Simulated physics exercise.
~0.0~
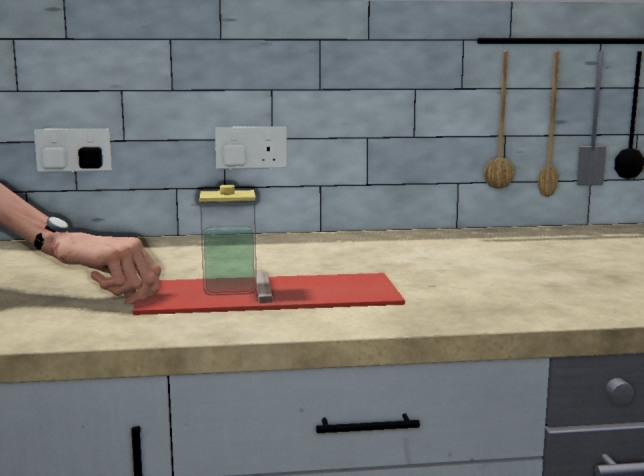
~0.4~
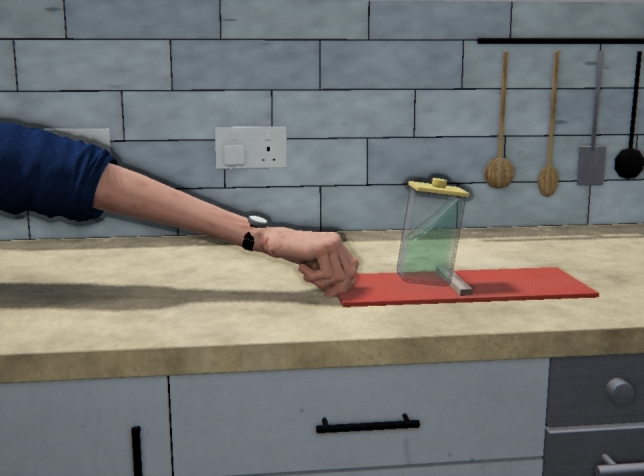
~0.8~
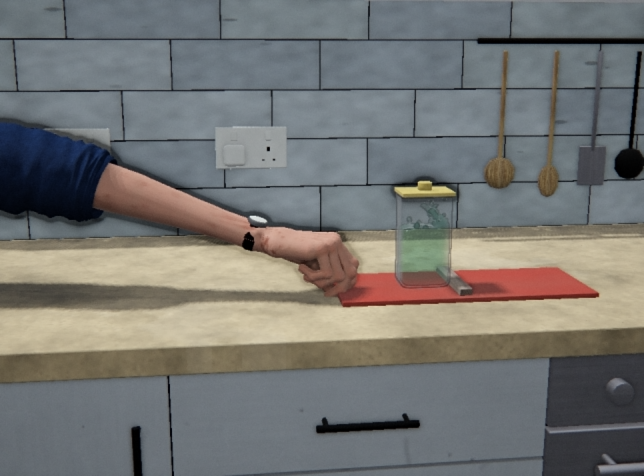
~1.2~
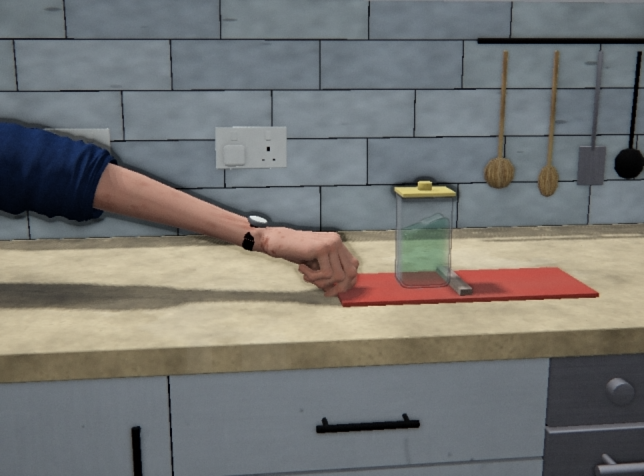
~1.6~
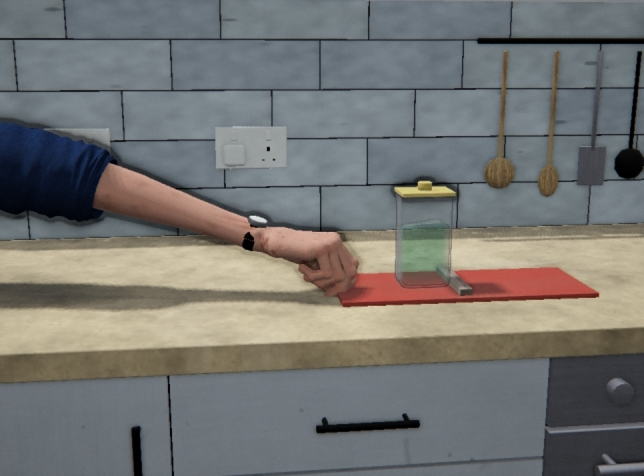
A closed canister rides a red board pushed right by a hand, tilts, and settles upright.
